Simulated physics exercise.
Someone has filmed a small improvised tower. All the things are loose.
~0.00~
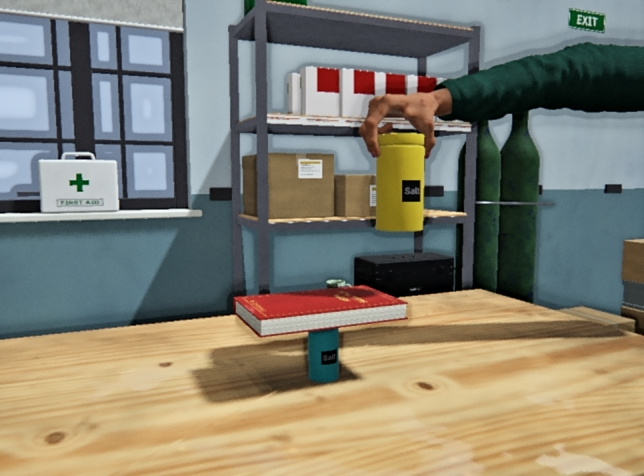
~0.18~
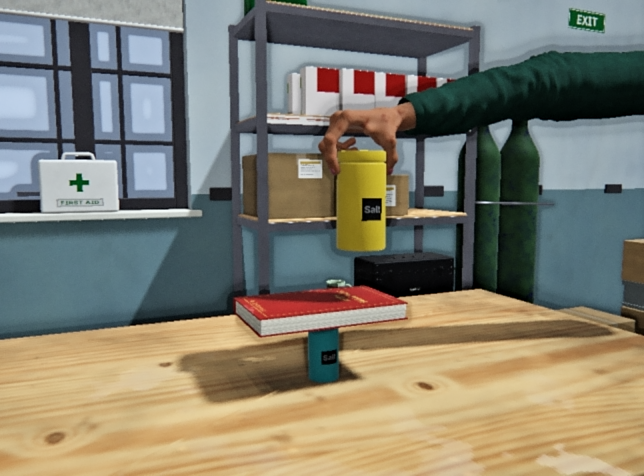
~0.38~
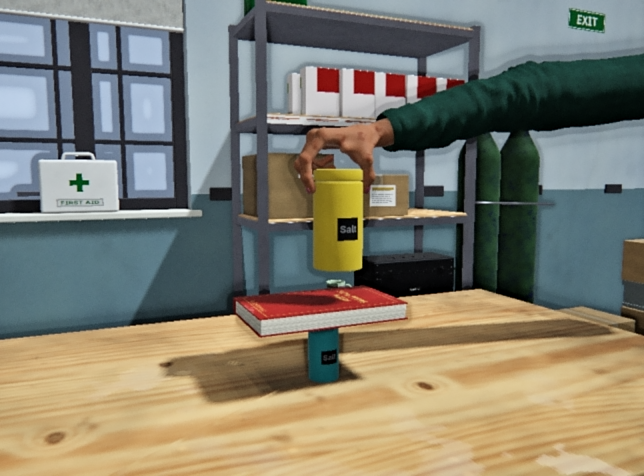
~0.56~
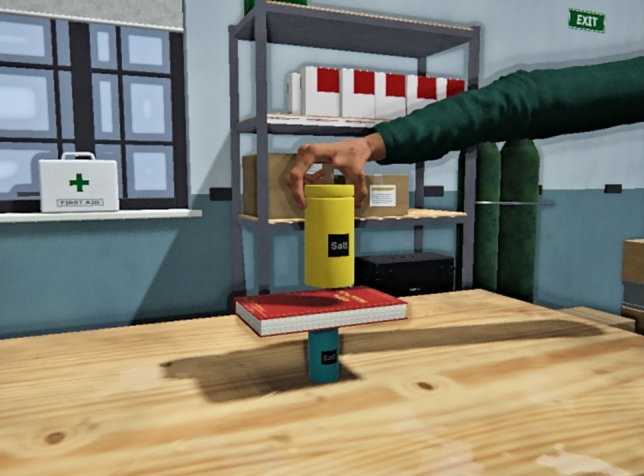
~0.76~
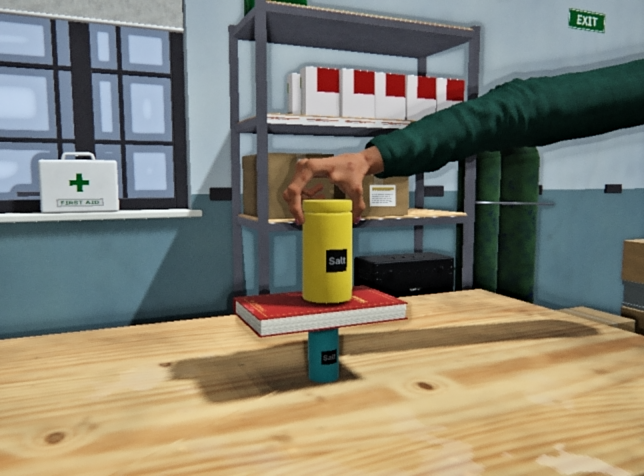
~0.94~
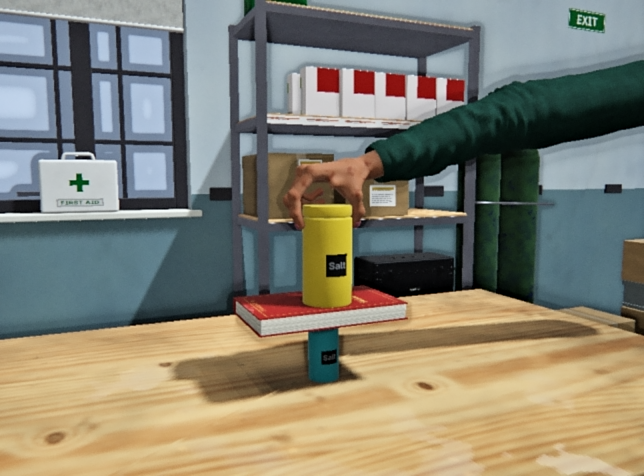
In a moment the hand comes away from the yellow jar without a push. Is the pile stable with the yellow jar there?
Outcome: The stack holds.
After 1.14 s, no change.
After 1.44 s, yellow jar resting near (327, 255).
In the end (2.0 s), all 3 unmoved. At the end, from the last picture's camera, yellow jar near (327, 255). The stack stays up.
